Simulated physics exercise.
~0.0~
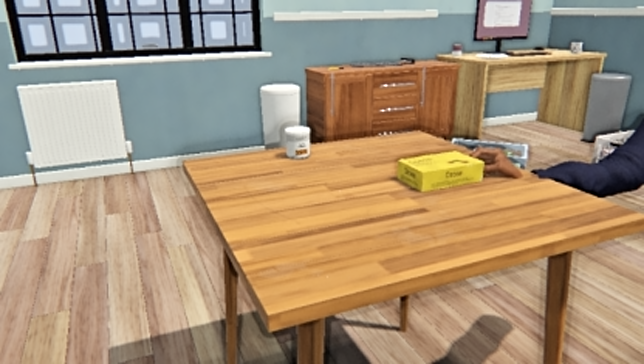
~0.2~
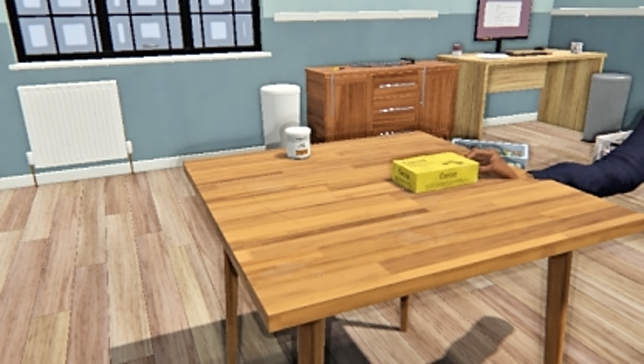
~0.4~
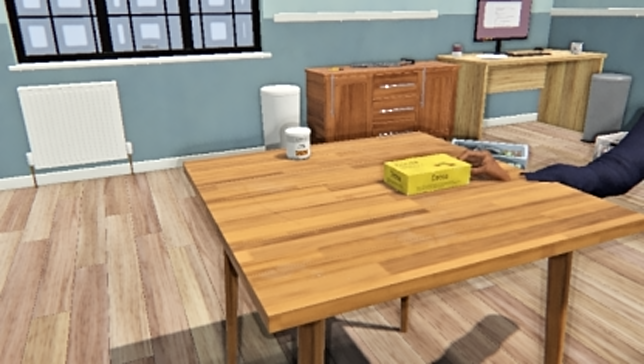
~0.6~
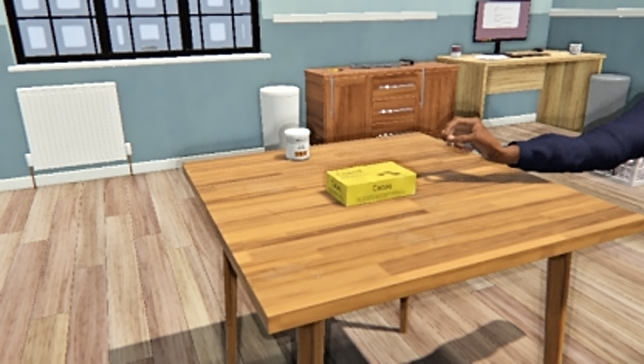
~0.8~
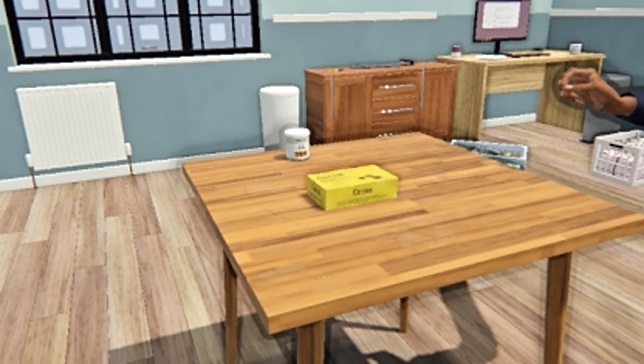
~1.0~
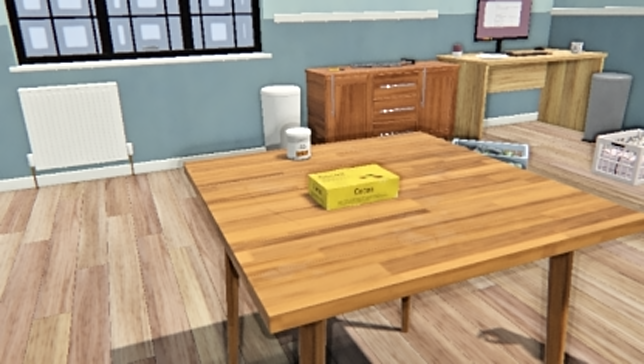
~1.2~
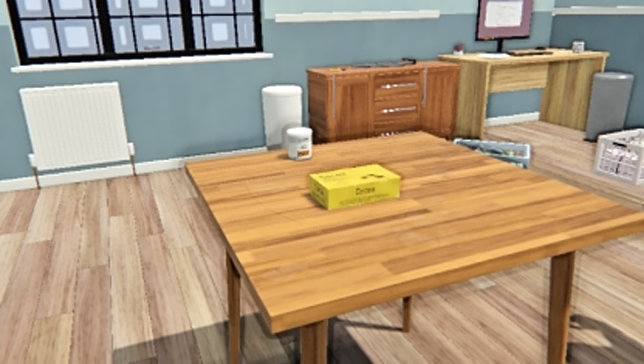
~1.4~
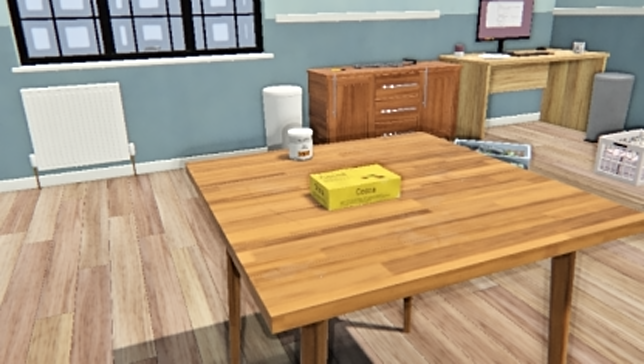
A hand and dark-sleeved arm reach in from the right over a wooden table, seen from slightly above in a blue-walled room with a radiator and window at left and a cabinet and desk behind. A yellow packet sits under the fingertips towards the table's right side, and a white tin stands near the far edge. The hand pushes the packet slowly left, then lets go and draws back as the packet slides further left. The arm leaves at the right. The packet comes to rest near the middle of the table, still on top, and the tin never shifts.
